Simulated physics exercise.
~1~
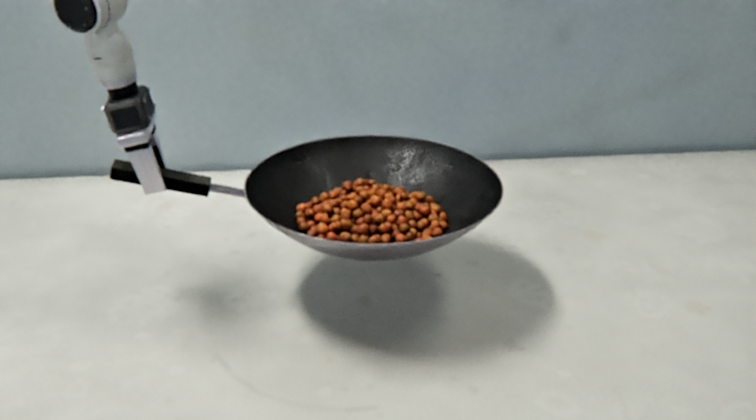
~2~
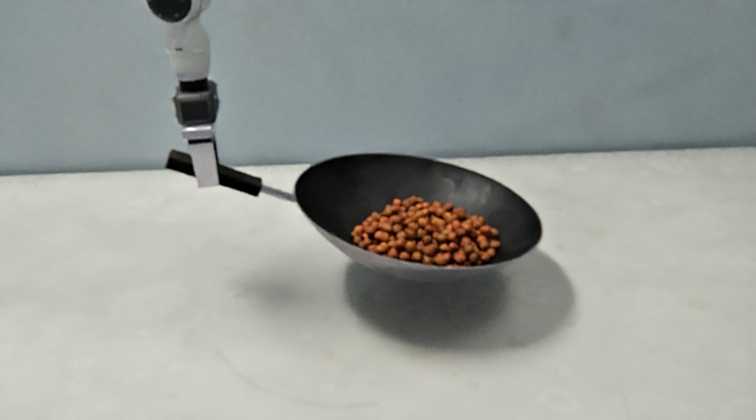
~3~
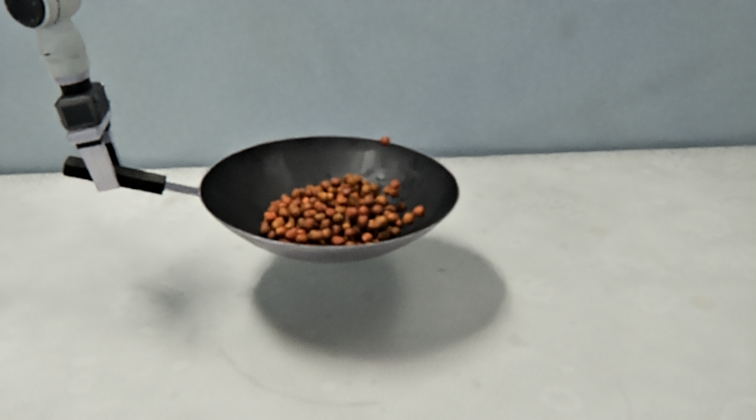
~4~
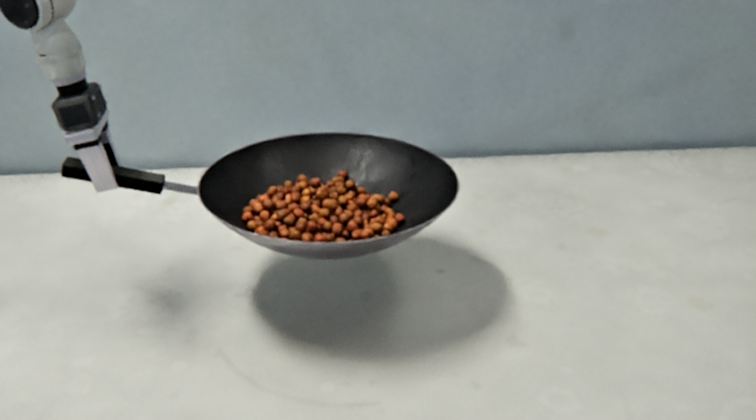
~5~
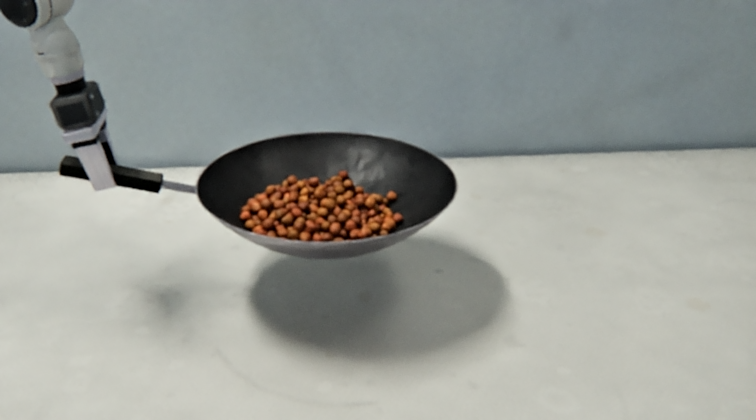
A robot gripper holds a dark wok by its handle above a pale tabletop, with a heap of reddish-brown hazelnuts resting inside. The arm carries the wok to the right and slightly down, tipping it so that its far side from the handle dips. It then draws the wok back to the left and levels it, and the nuts shift inside while one pops up near the back rim. The heap slides a little towards the handle and settles. Finally the wok hangs almost still, with the hazelnuts piled inside and none visible on the table.
